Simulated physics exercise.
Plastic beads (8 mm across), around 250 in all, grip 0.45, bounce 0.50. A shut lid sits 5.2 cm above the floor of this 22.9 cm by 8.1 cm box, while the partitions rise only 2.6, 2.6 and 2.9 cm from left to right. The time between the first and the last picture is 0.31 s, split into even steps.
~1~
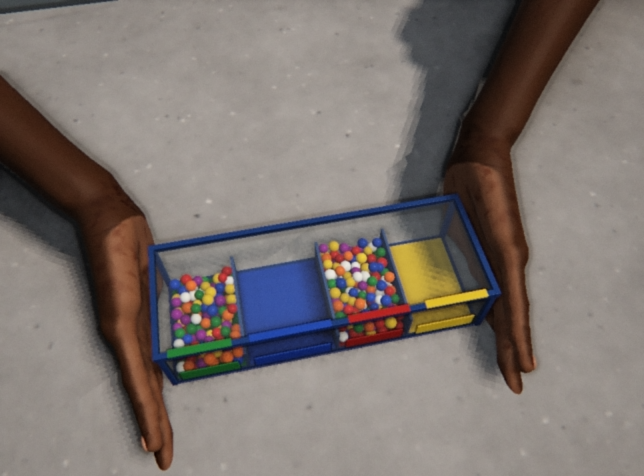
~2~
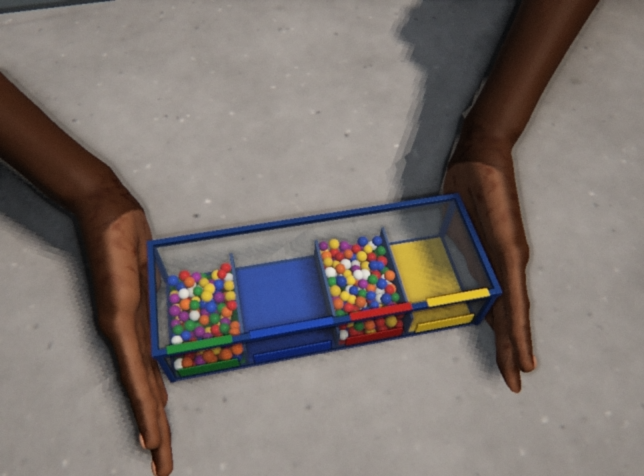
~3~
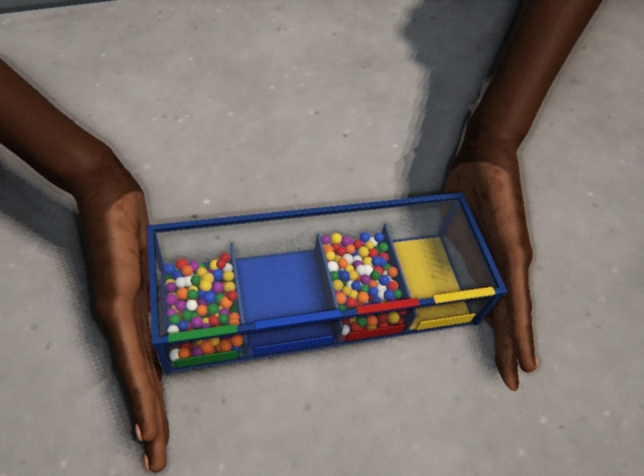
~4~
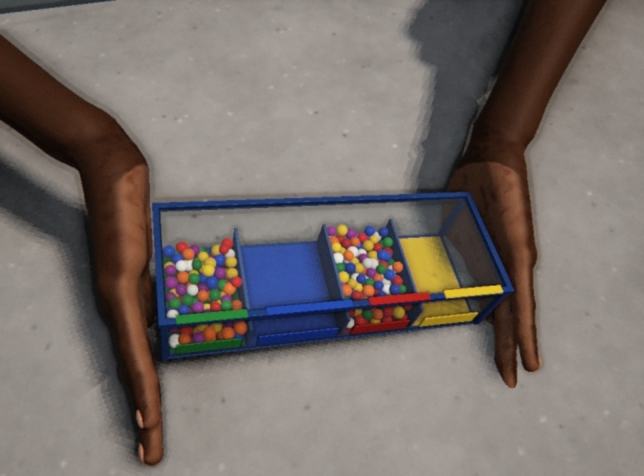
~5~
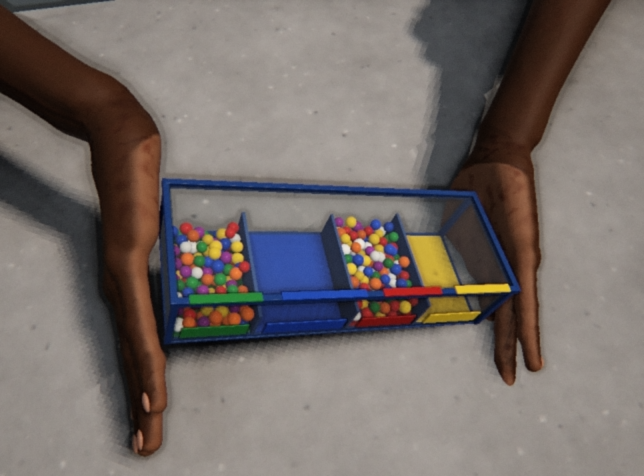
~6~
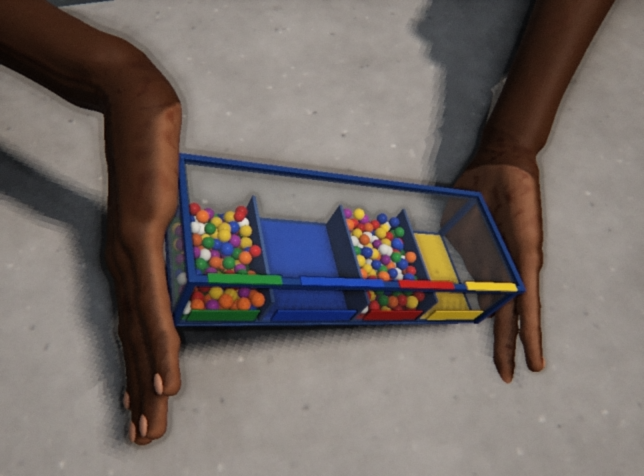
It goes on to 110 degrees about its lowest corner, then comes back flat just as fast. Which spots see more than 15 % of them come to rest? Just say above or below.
Result: Red: Fails, blue: Fails, green: Fails, yellow: Succeeds.
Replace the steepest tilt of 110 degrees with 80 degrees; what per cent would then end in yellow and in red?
The yellow compartment would get 35 per cent and the red one 40 per cent.
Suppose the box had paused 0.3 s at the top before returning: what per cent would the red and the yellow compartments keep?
In that case red keeps 5% and yellow keeps 95%.
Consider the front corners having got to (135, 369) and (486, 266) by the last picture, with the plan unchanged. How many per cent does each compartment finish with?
That leaves red with 0 percent, blue with 15, green with 85 and yellow with 0 percent.
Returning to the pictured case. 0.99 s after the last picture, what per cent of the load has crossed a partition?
80 percent.
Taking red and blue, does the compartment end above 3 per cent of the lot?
Checking red: It clears; checking blue: It falls short.
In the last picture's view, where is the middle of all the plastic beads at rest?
Centre at rest, approx.: (429, 272) px.
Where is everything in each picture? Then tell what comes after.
The first frame shows box tilt 0 degrees, front corners at (159, 355) and (493, 291); red 60 %, green 40 %.
The second frame shows box tilt 2 degrees, front corners at (159, 351) and (494, 290).
The third frame shows box tilt 6 degrees, front corners at (159, 339) and (498, 289), lowest corner right front.
The fourth frame shows box tilt 12 degrees, front corners at (166, 320) and (505, 288), lowest corner right front.
The fifth frame shows box tilt 18 degrees, front corners at (178, 300) and (512, 288), lowest corner right front.
The sixth frame shows box tilt 24 degrees, front corners at (195, 277) and (517, 287), lowest corner right front; red 60 %, green 40 %.
Then, 0.99 s after the last picture, tilt 109 degrees; red 20 %, blue 20 %, green 5 %, yellow 55 %.
Then, 1.65 s after the last picture, tilt 47 degrees; red 5 %, yellow 95 %.
Then, 2.35 s after the last picture, tilt 0 degrees; red 5 %, yellow 95 %.
In the end, red 5 %, blue 0 %, green 0 %, yellow 95 %.
